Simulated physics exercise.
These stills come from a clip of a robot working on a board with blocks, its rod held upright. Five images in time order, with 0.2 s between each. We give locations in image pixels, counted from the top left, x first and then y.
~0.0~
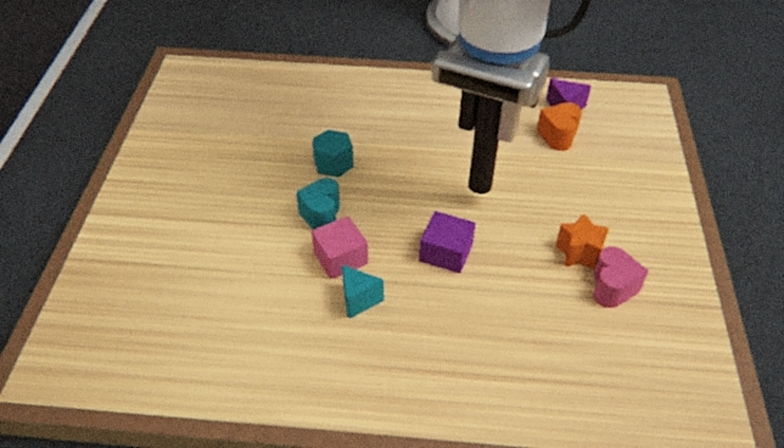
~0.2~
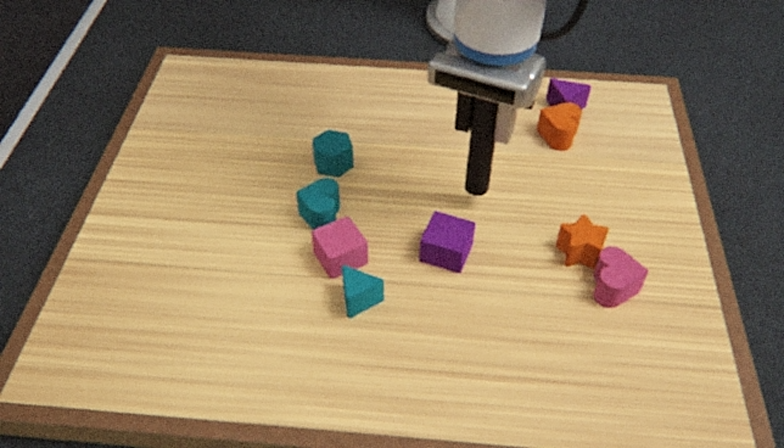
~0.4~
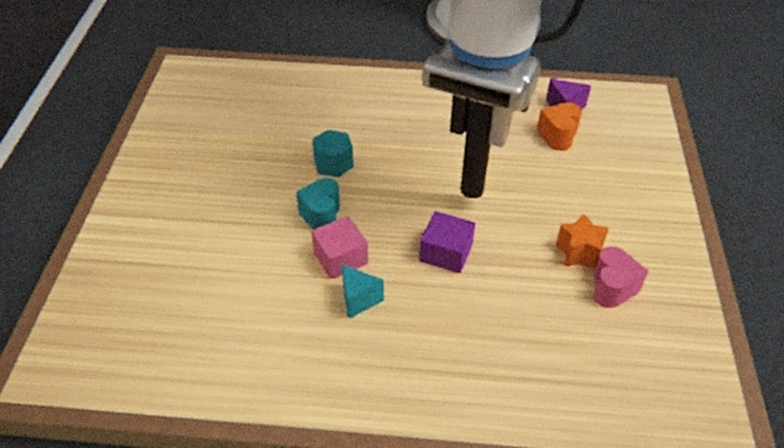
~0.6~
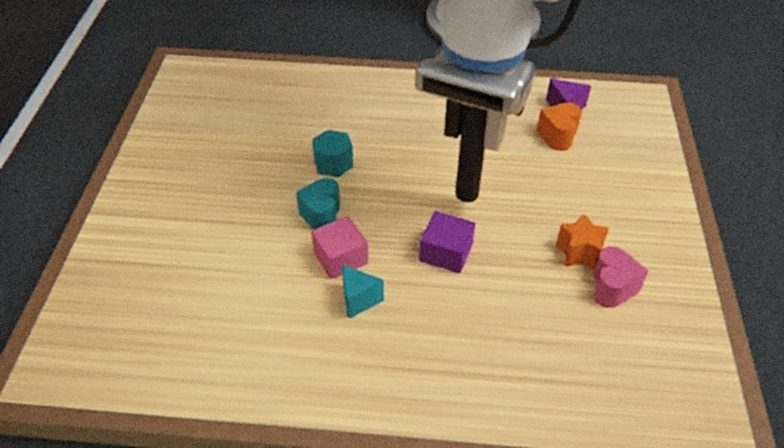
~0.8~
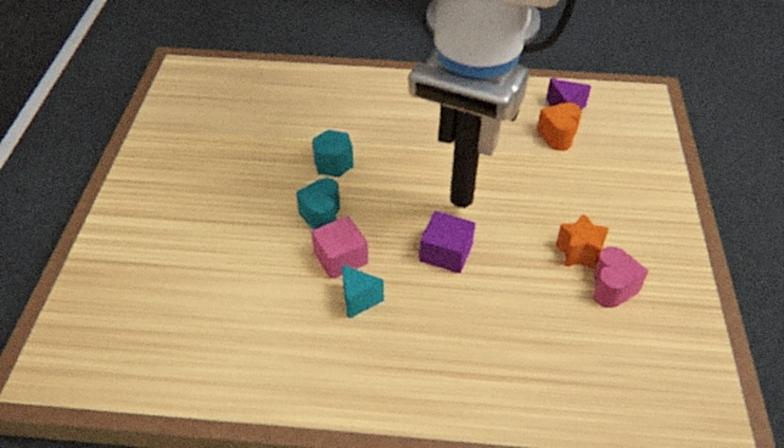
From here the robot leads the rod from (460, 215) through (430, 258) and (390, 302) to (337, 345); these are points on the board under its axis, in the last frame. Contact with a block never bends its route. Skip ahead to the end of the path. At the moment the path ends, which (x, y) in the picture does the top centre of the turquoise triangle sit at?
Its top centre lands on (333, 295).
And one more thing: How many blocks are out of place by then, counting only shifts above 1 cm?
My forecast: 2.
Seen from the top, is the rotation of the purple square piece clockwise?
I expect not.
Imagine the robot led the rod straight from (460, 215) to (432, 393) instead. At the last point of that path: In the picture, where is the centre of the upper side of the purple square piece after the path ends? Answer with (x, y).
Near (402, 314).
The first path, step by step. One third of the way, rod at (431, 244); purple square piece at (439, 266), turned 35° anticlockwise.
Two thirds of the way, rod at (388, 289); turquoise triangle at (350, 283), turned 15° clockwise; purple square piece at (435, 286), turned 70° anticlockwise.
At the end, rod at (336, 331); pink square piece not moved; turquoise triangle at (333, 295), turned 110° clockwise; purple square piece at (435, 286), turned 70° anticlockwise.
